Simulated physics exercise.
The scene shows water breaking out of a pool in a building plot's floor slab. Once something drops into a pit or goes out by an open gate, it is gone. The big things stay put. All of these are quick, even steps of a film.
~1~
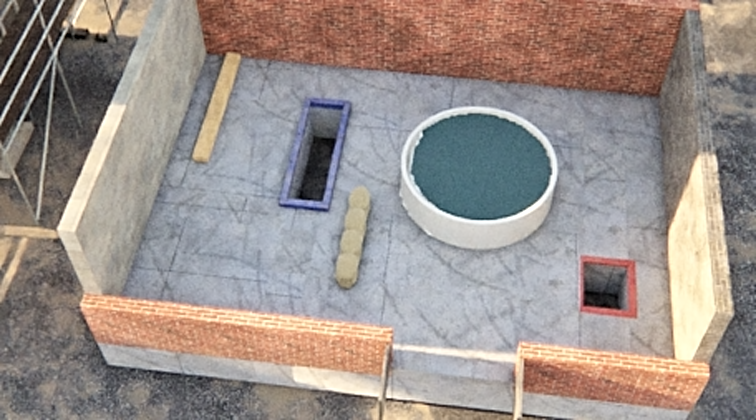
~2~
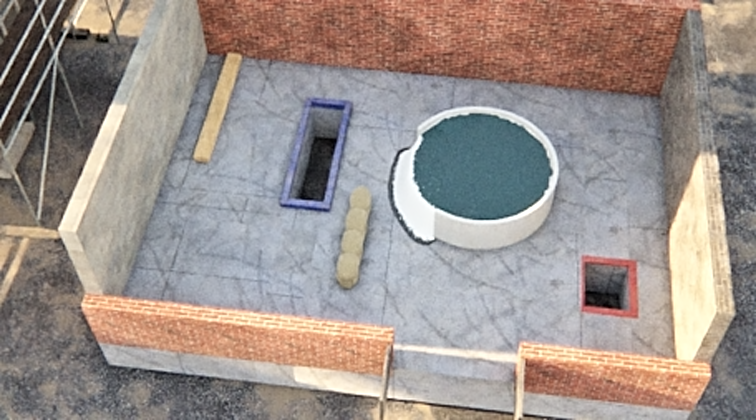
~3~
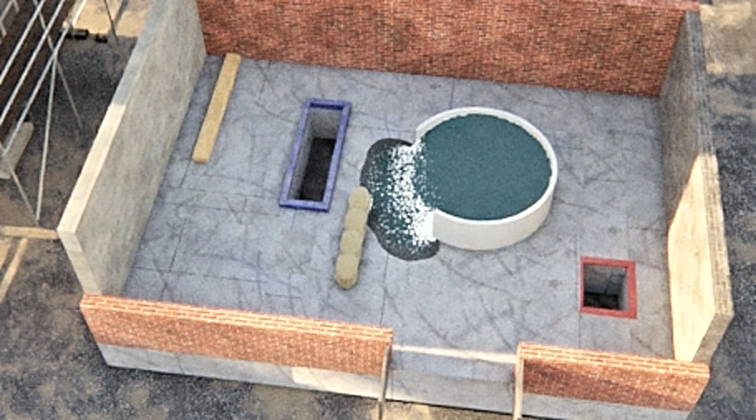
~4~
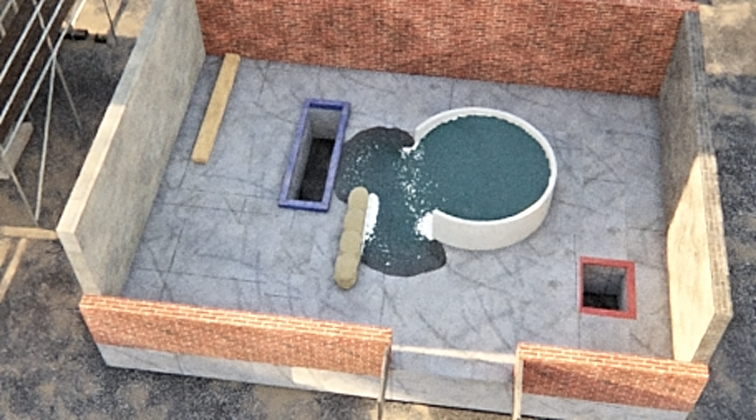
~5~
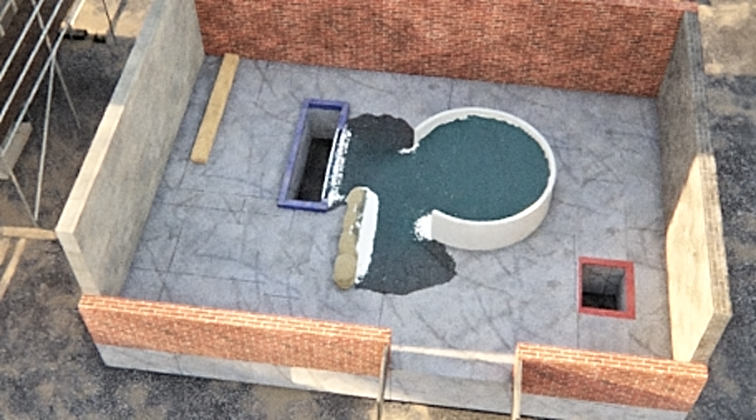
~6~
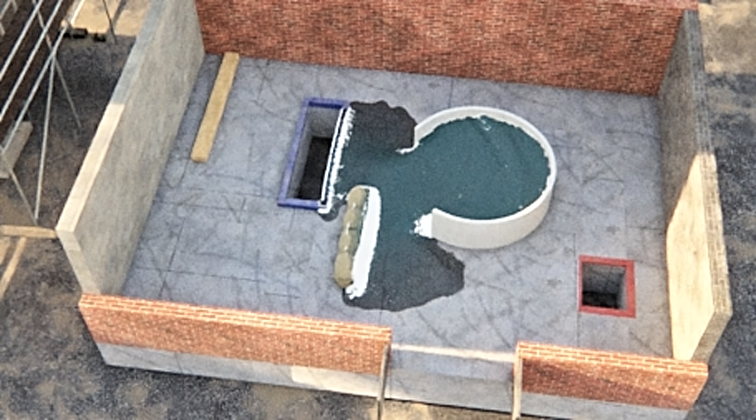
We see a round white tank on a walled concrete slab break open on its left side, and dark teal water pours out, spreads around a row of sandbags, reaches the blue-framed pit and widens toward the front.
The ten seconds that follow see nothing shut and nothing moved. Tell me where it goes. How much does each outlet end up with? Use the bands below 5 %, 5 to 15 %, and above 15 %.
Once it settles, the gate ends up with above 15 %, the blue pit ends up with above 15 %, the red pit ends up with below 5 %.
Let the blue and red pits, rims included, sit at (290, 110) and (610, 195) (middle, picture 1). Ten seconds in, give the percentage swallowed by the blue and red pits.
Looks like blue collects 12 percent and red collects 2 percent.
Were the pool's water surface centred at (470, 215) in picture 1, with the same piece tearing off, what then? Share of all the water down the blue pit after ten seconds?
I'd put the blue pit at 2 % of the whole.
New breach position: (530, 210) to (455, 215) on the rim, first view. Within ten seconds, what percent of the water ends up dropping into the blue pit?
Roughly 0 per cent goes to the blue pit.
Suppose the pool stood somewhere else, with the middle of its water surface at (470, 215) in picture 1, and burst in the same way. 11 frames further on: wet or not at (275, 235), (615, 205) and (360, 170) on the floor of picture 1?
Okay, first one got wet, second one high and dry, last one got wet.
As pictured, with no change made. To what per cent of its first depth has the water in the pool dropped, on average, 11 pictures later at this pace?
My reading: Near 44 %.
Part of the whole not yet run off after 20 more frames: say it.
70 % or so.
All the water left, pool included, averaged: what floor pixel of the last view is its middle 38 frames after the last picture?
At about (401, 205).
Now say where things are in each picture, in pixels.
The round tank at (479, 166) is whole and still, in the first picture.
Water pours out at (407, 188) and has run to a hidden place, in the second picture.
The front is at (391, 142), out from the gap at (406, 191), in the third picture.
The front is at (378, 131), out from the gap at (405, 192), in the fourth picture.
The front is at (352, 123), out from the gap at (404, 192), in the fifth picture.
The front is at (354, 303), out from the gap at (405, 191), in the sixth picture.
A moment on, water covers 15 % of the floor; the gate 0 %, the blue pit 7 %, the red pit 0 %.
Next, water covers 25 % of the floor; the gate 2 %, the blue pit 15 %, the red pit 0 %.
Then, water covers 40 % of the floor; the gate 8 %, the blue pit 21 %, the red pit 0 %.
Later, water covers 65 % of the floor; the gate 15 %, the blue pit 23 %, the red pit 0 %.
In the end, water covers 85 % of the floor; the gate 19 %, the blue pit 23 %, the red pit 1 %.
